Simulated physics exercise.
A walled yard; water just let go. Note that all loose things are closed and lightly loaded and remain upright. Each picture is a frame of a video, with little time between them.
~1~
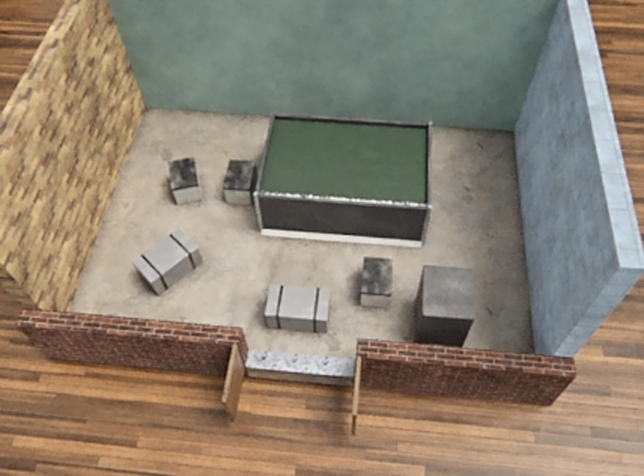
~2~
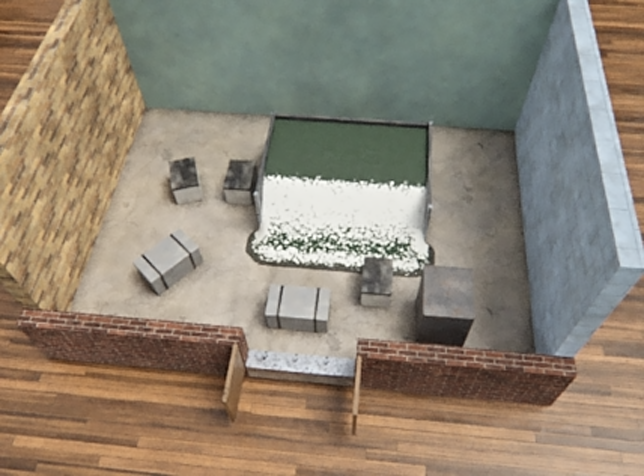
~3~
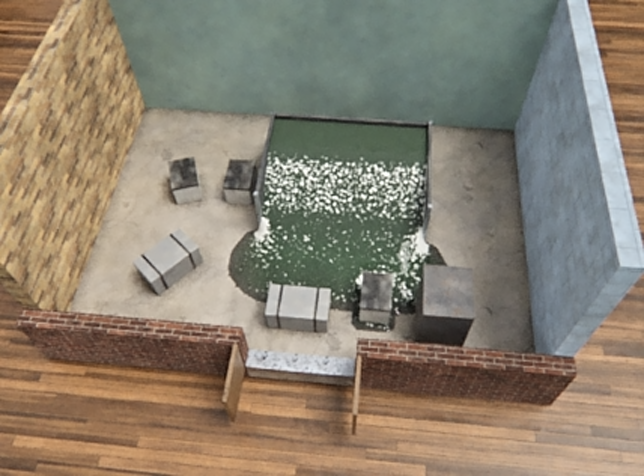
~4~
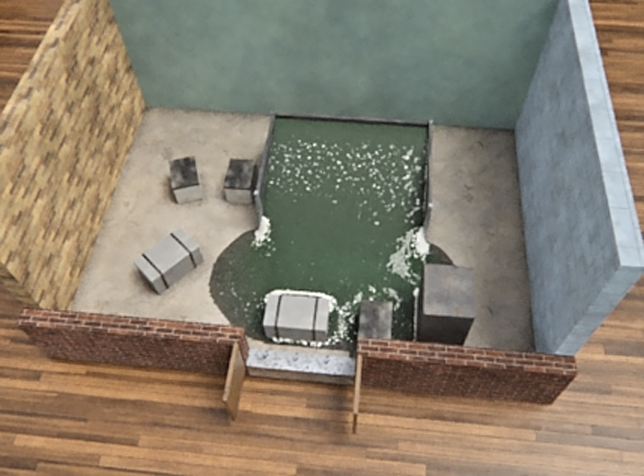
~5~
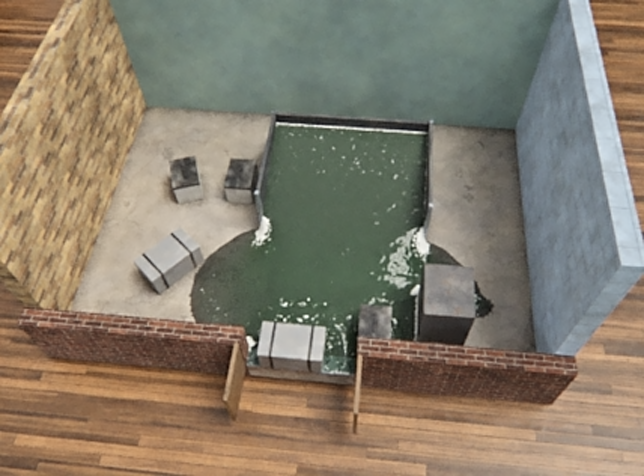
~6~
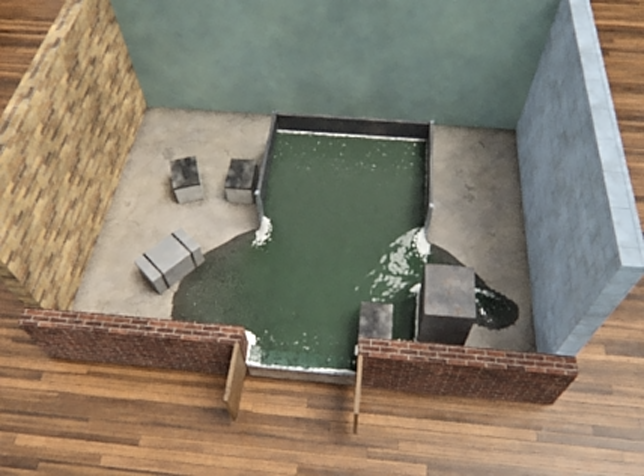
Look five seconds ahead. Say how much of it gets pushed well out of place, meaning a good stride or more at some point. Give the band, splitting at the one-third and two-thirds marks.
It is a large majority of two thirds or higher.
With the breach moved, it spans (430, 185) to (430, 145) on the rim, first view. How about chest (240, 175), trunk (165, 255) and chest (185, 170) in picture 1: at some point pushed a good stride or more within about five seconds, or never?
Order as asked: Not sent that far; not sent that far; not sent that far.
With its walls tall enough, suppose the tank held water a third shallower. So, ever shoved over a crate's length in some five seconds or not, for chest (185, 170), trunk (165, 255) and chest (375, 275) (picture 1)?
Taking each in turn, the answer is came up short, came up short, did it.
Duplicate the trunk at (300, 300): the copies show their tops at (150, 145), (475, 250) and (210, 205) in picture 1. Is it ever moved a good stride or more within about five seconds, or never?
One after the other: Pushed that far, that far or more, never so far.
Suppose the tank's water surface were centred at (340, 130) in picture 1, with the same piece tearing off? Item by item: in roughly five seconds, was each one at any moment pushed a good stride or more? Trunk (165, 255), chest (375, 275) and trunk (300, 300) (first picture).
The three, one by one: Past that mark, past that mark and past that mark.
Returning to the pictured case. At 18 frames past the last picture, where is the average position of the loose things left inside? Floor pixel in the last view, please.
The average lands at about (207, 208).
A moment on, 2 of 5 are well off their spots; 1 afloat.
Next, 2 of 5 are well off their spots; 0 afloat.
Later, 2 of 5 are well off their spots; 0 afloat.
In the end, 4 of 5 are well off their spots, and 4 have been at some point; 0 afloat.
